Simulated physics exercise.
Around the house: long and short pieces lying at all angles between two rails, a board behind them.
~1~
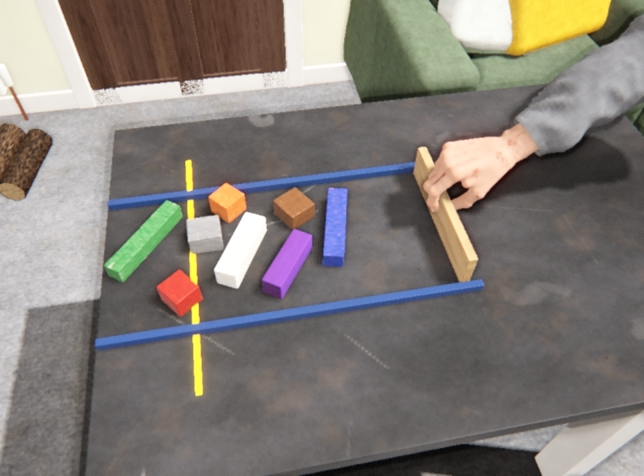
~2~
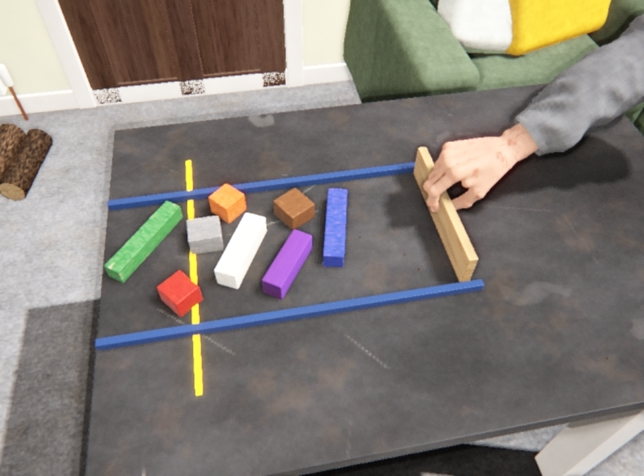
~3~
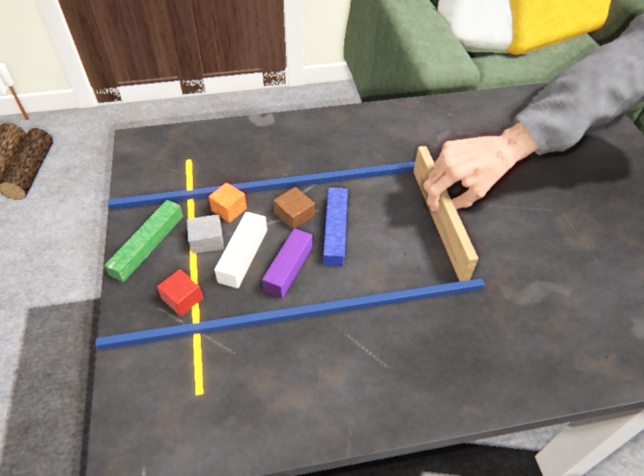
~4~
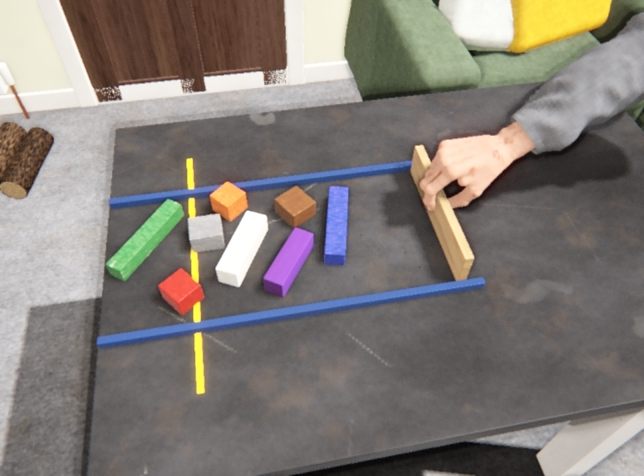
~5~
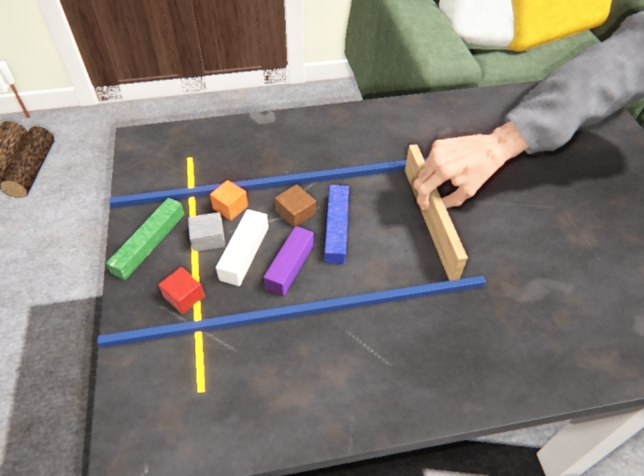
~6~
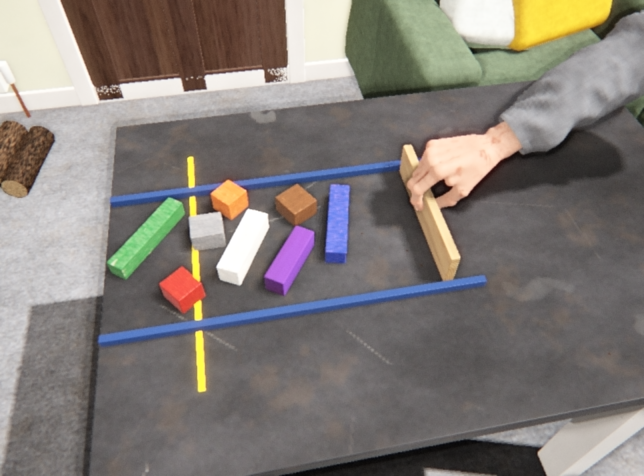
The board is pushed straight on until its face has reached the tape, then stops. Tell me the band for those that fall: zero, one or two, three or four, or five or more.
The number that fall off is one or two.
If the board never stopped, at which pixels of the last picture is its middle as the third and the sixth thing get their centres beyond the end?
At (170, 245) for the third, at (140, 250) for the sixth.
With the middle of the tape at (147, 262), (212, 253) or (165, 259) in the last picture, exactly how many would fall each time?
It would be 5, 0 and 3.
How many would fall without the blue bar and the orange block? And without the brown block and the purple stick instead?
Fallen: 0, and 0 in the other try.
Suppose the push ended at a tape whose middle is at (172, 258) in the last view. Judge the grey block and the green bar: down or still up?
The grey block drops off, the green bar falls.
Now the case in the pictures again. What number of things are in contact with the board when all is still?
The number is 1.
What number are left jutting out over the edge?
Overhanging: 1.
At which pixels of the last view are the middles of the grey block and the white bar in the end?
First (119, 237), then (139, 261).
Early on, none off yet; green bar at rest near (148, 237); red block at rest near (183, 290); grey block at rest near (207, 232).
A while later, none off yet; green bar travelled a little near (120, 241); red block travelled about its own width near (156, 304); grey block travelled well along near (148, 238).
Finally, the number that fall off is one or two; lost, green bar.
